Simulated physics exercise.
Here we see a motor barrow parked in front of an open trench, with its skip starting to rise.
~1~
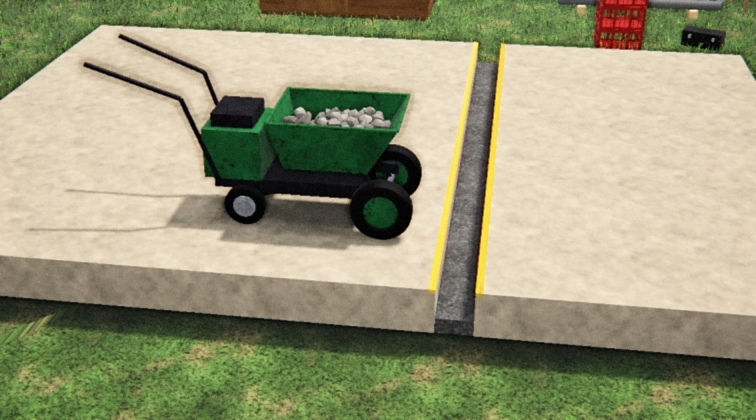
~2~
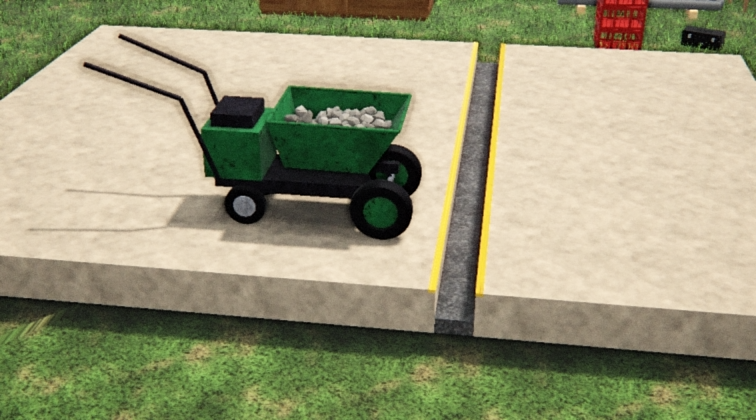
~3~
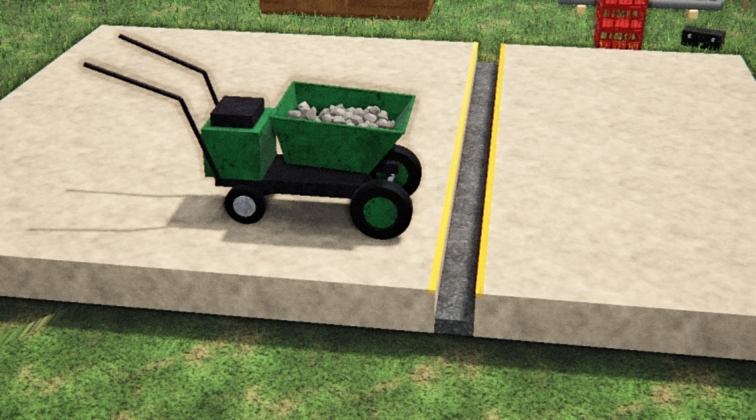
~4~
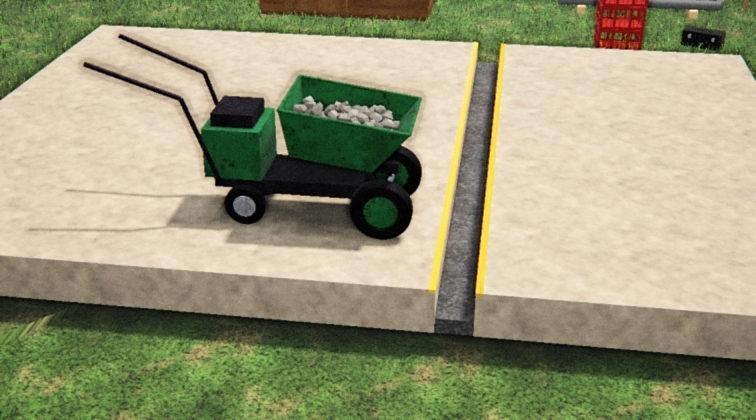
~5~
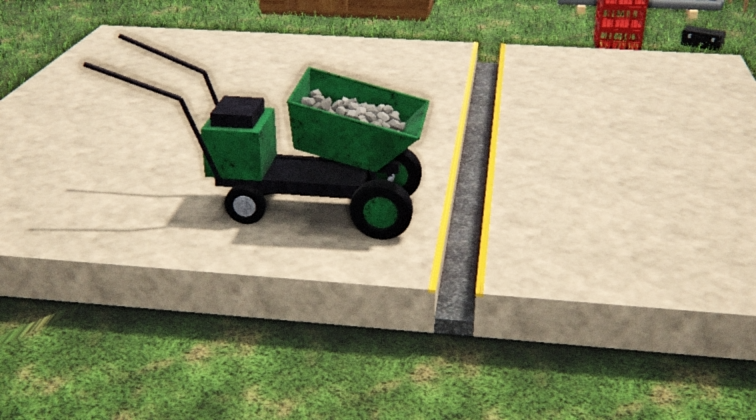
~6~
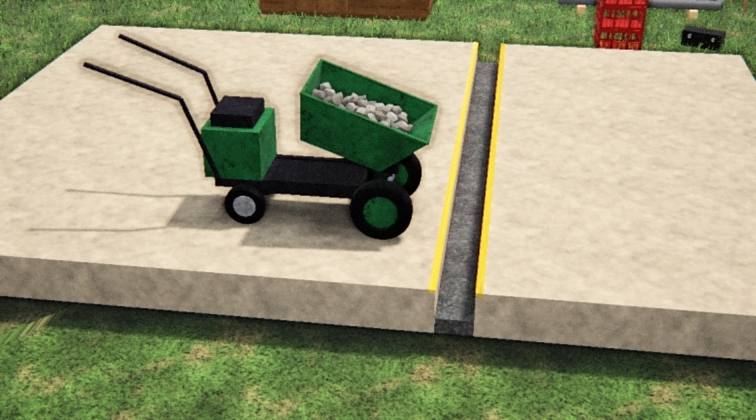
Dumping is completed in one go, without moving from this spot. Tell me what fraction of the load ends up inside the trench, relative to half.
Most of the load will not go into the trench.
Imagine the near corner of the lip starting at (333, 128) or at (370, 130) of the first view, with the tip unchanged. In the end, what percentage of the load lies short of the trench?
First spot 30 per cent, second spot 0 per cent.
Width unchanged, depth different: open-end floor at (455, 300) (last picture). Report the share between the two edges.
I'd put it at some 30 in a hundred.
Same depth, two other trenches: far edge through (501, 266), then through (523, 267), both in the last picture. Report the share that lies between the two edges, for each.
The first try comes out at 60 percent and the second at 90 percent.
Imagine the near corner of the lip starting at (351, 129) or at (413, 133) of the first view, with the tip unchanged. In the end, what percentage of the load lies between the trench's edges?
From the first spot you get 80 percent, and from the second 10 percent.
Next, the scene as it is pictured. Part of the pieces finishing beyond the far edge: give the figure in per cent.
Estimate: Some 70 percent.
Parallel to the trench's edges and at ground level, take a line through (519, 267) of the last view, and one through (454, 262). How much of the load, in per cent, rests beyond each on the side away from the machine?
That's 40 in a hundred for the first and 90 in a hundred for the second.
Just after the last frame, skip tipped steeply; every one in the skip.
A moment on, skip tipped right over; the larger part in the skip; just a few in or heaped over the trench; about a tenth beyond it; just a few falling.
Further on, skip tipped right over; roughly a quarter in the skip; about a tenth in or heaped over the trench; the larger part beyond it.
When it is over, skip tipped right over; roughly a quarter in or heaped over the trench; the larger part beyond it.
